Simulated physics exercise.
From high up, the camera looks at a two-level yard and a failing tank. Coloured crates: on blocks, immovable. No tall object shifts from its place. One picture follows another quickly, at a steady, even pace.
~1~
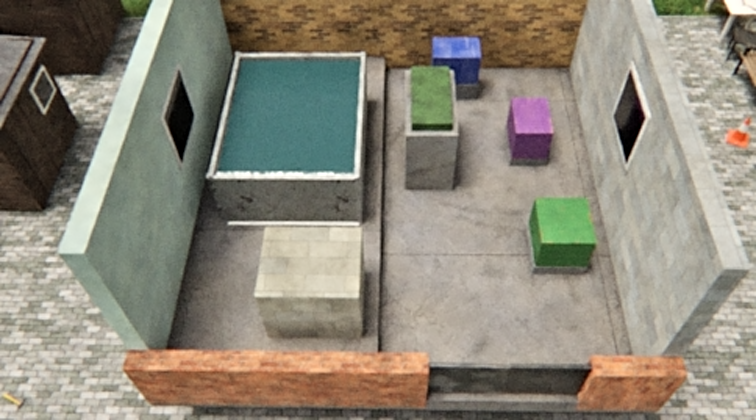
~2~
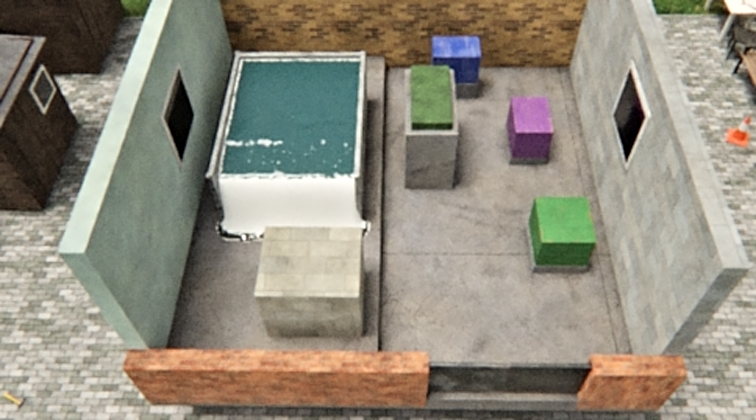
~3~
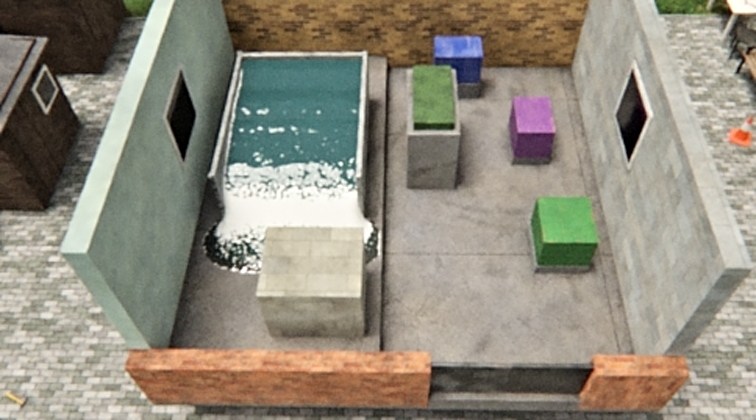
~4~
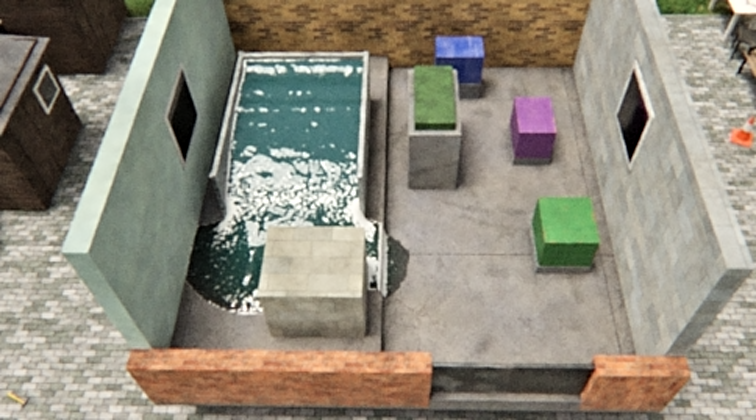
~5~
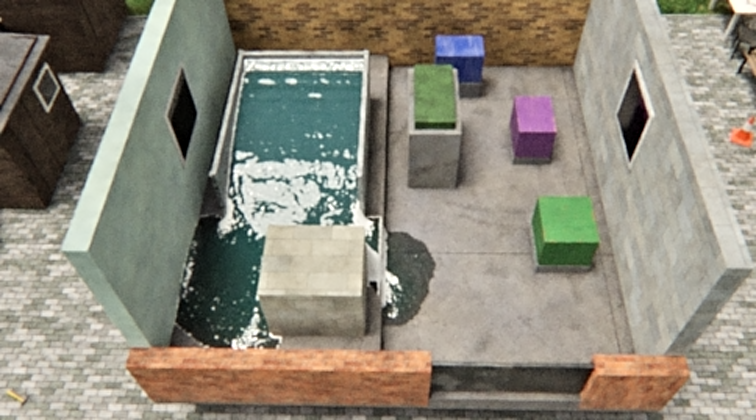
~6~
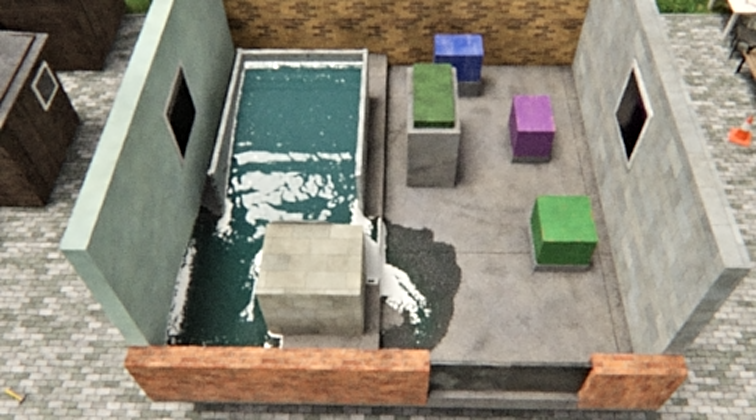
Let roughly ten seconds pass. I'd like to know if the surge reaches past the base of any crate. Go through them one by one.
Here is how it goes: The purple crate is reached; the green crate is reached; the blue crate is not reached.
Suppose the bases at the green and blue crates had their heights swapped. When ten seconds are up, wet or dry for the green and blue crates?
After the trade the green crate is inundated, and the blue crate is inundated.
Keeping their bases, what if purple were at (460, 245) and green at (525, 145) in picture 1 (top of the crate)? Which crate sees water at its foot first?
That's the crate marked purple.
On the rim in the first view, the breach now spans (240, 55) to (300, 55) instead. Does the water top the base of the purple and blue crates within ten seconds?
My reading: Purple gets drenched, blue gets drenched.
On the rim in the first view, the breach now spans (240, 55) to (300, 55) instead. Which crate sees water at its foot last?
It's the one in green.
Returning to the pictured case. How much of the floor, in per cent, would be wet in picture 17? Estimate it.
Roughly 55 per cent.
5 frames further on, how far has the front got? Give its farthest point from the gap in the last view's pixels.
My best guess is about (601, 381).
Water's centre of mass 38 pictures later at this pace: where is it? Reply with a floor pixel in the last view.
Near (399, 208) in the last view.
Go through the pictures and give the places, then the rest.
Still water in the open tank at (293, 115), in the first picture.
Water pours out at (290, 207) and has run to (365, 225), in the second picture.
The front is at (370, 254), out from the gap at (292, 207), in the third picture.
The front is at (389, 288), out from the gap at (294, 210), in the fourth picture.
Water pours out at (293, 208) and has run to a hidden place, in the fifth picture.
The front is at a hidden place, out from the gap at (292, 208), in the sixth picture.
A moment on, water covers 40 % of the floor; the purple crate not reached, the green crate water round its plinth, the blue crate not reached.
Next, water covers 55 % of the floor; the purple crate water round its plinth, the green crate water round its plinth, the blue crate not reached.
Then, water covers 70 % of the floor; the purple crate water round its plinth, the green crate water round its plinth, the blue crate not reached.
Later, water covers 95 % of the floor; the purple crate water round its plinth, the green crate water round its plinth, the blue crate water round its plinth.
In the end, water covers 95 % of the floor; the purple crate was topped, the green crate was topped, the blue crate stayed above the water.
